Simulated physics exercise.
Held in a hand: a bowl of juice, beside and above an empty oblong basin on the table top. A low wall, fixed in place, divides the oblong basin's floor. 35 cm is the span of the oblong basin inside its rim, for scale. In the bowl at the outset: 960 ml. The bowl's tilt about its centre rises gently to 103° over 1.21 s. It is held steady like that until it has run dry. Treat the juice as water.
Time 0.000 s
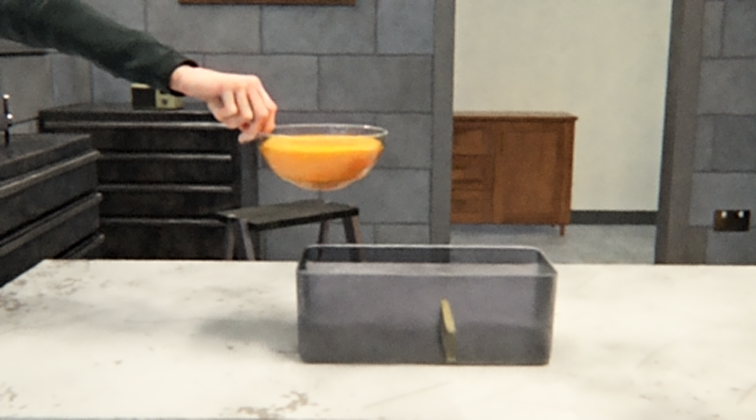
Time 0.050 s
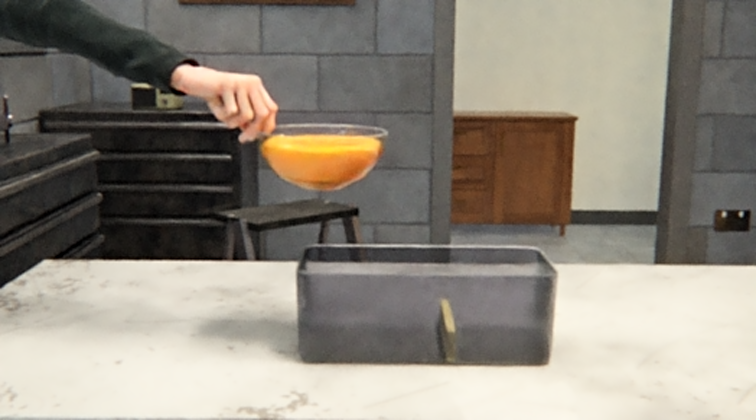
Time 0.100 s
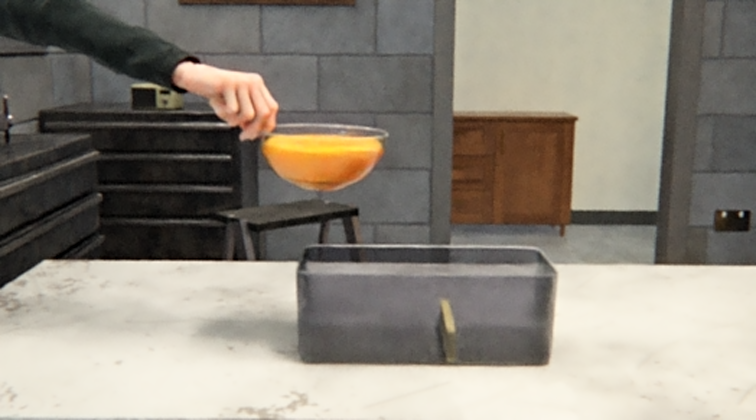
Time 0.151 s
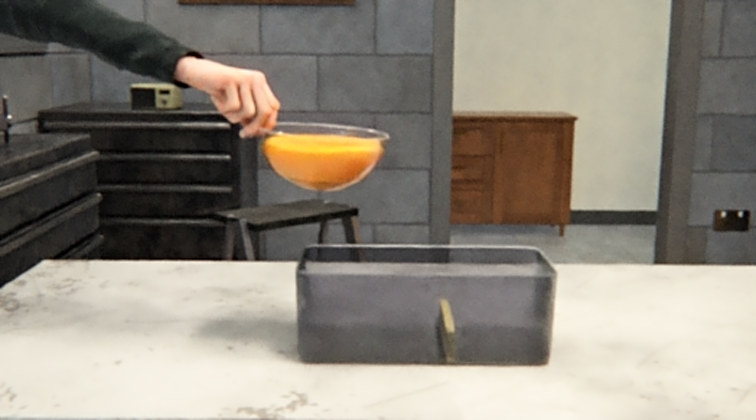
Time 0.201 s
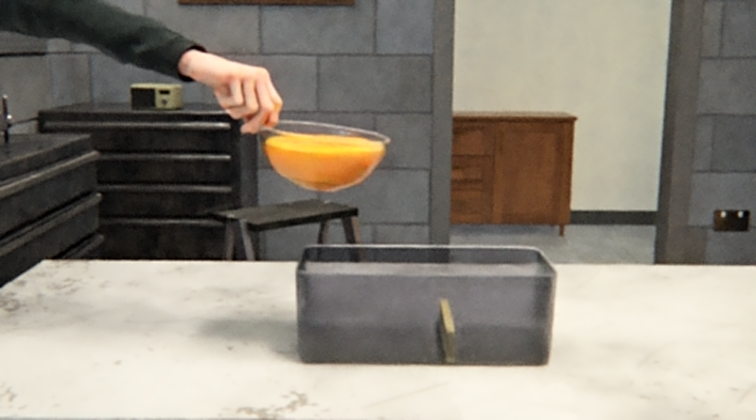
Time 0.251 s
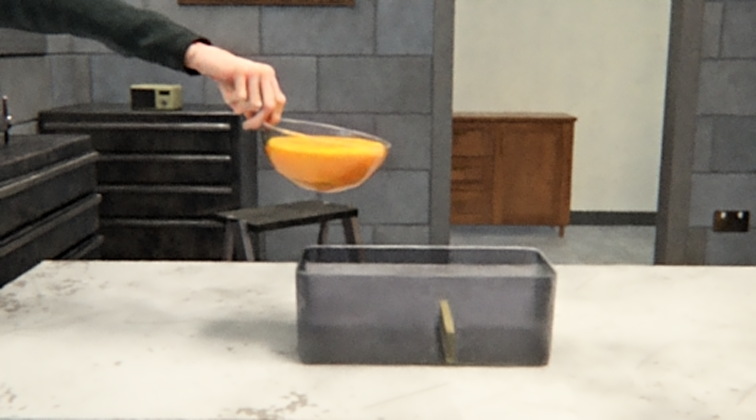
In a grey kitchen, a hand slowly tilts a bowl of orange juice rightward above a basin.
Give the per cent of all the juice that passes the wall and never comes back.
I would say 28 percent.
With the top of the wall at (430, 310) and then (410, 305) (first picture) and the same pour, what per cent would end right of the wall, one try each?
One try each: Around 60 percent and then around 75 percent.
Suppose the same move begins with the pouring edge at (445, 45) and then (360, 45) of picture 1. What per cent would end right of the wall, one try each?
Roughly 80 per cent the first time and 15 per cent the second.
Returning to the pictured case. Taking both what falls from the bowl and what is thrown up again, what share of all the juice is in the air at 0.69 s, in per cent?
Around 36 in a hundred.
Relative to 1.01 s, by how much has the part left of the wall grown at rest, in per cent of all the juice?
Change: Approx. 4 %.
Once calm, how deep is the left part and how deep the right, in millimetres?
I'd expect close to 22 mm on the left and close to 12 mm on the right.
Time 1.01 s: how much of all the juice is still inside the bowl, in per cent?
I'd estimate some 1 per cent.
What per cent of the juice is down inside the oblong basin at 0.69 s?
Some 22 per cent.
By 0.69 s the tilt is 63° and 42 per cent is still to pour, 15 is left of the wall and 7 right of it.
By 1.01 s the tilt is 96° and 1 per cent is still to pour, 67 is left of the wall and 27 right of it.
By 1.35 s the tilt is 103° and 0 per cent is still to pour, 71 is left of the wall and 28 right of it.
By 1.71 s the tilt is 103° and 0 per cent is still to pour, 71 is left of the wall and 28 right of it.
At rest 71 per cent lies left of the wall, 28 right of it and 1 outside.
